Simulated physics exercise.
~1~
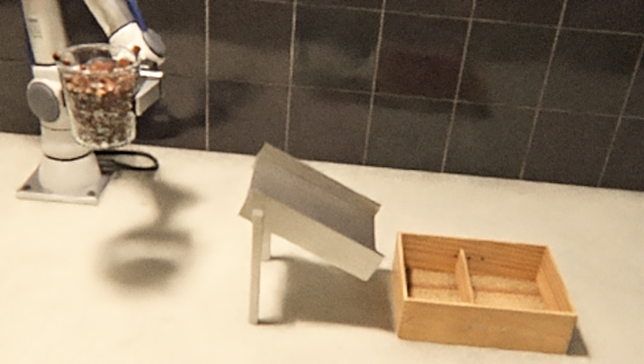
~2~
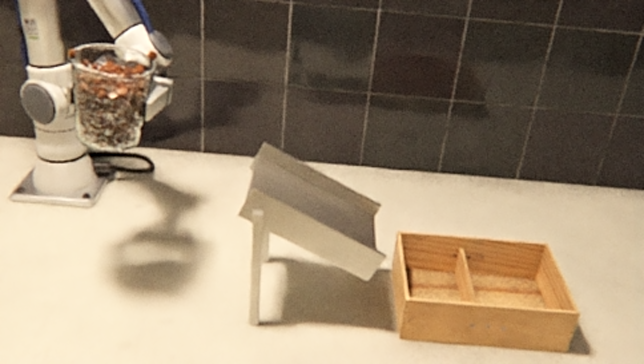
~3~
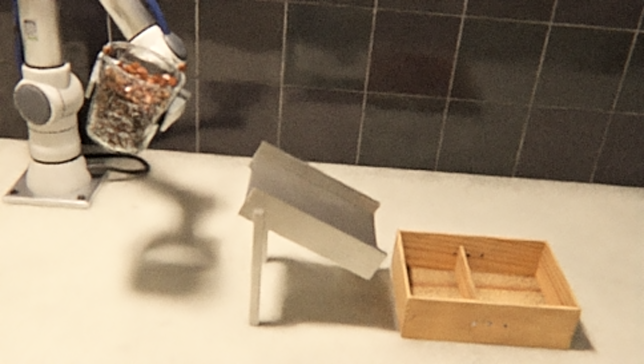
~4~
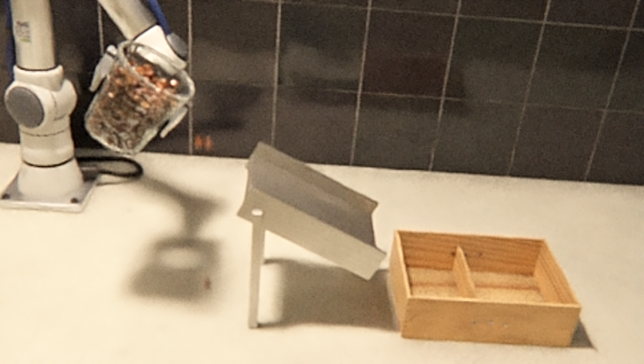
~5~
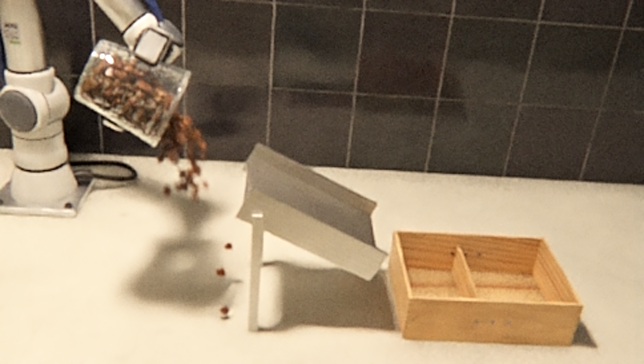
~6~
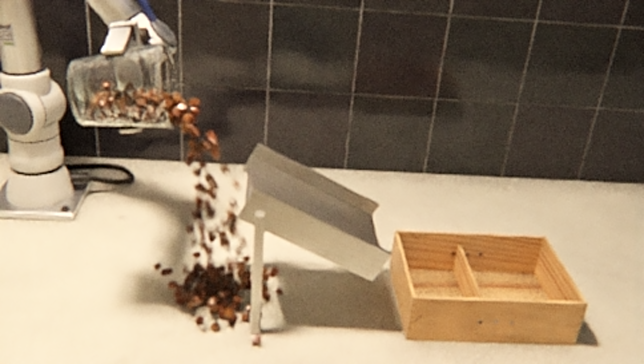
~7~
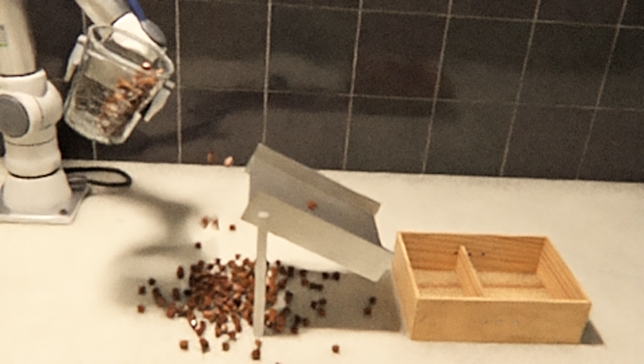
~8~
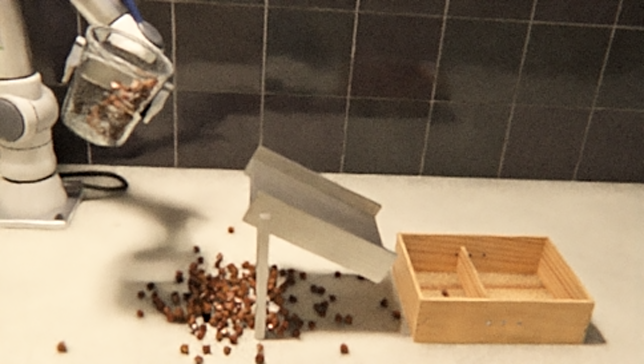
On a pale table against dark tiles, a robot arm tips a clear beaker, spilling most brown pellets short of a metal chute.
